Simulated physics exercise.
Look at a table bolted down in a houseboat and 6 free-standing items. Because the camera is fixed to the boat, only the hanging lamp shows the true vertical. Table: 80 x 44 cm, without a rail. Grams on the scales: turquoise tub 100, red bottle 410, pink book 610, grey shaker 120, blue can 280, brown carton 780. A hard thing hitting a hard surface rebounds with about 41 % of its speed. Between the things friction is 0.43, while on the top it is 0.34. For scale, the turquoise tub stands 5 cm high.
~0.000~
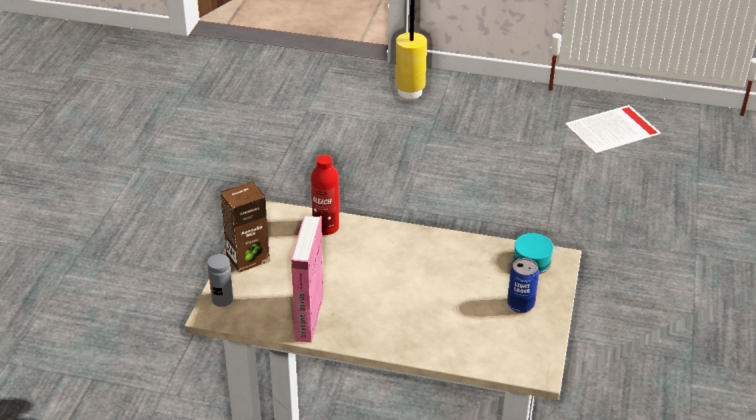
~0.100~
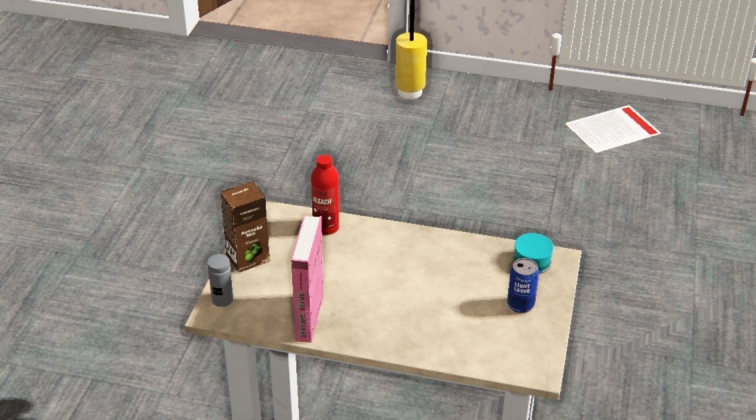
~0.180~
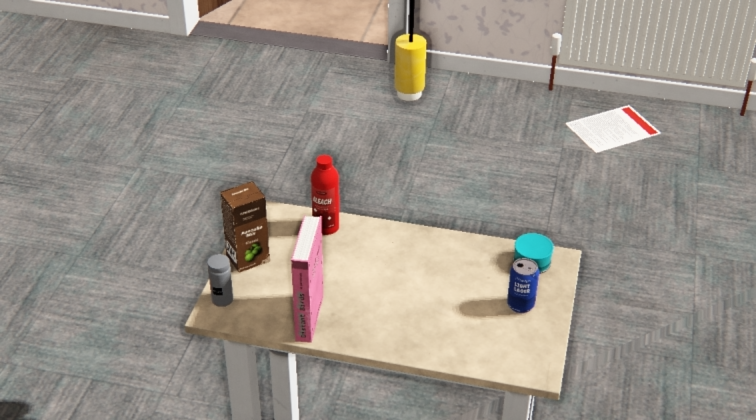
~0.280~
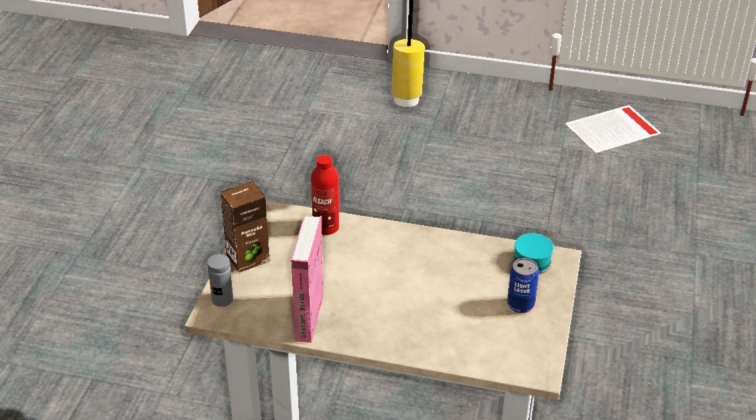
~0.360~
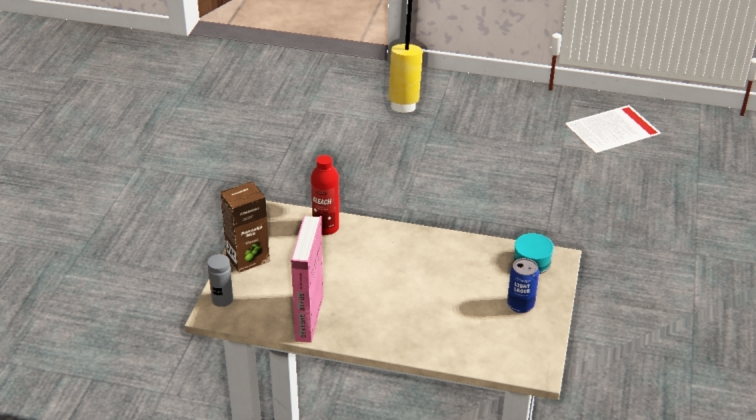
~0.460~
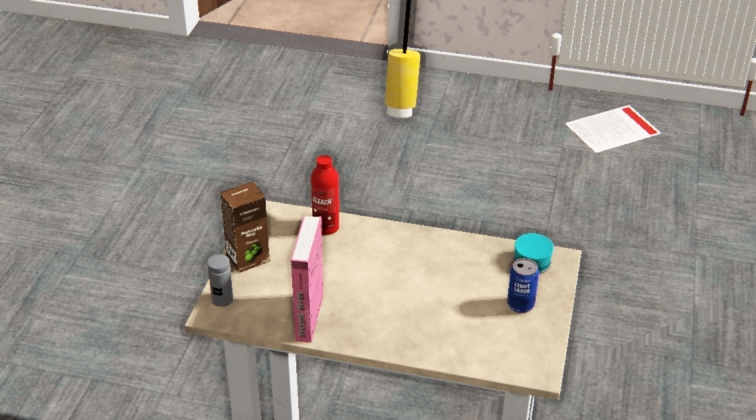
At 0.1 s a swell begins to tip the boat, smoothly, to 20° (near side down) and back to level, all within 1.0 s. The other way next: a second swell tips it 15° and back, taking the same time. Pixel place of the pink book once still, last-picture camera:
About (308, 280).
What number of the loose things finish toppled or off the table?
0.
Around 0.66 s, floor tilted 19°, near side down.
Around 1.16 s, boat level.
Around 1.66 s, floor tilted 14°, far side down.
Around 2.26 s, boat level.
Finally (2.6 s), all 6 still in place (within 5 cm). Final places as that camera would see them, pink book near (308, 280).
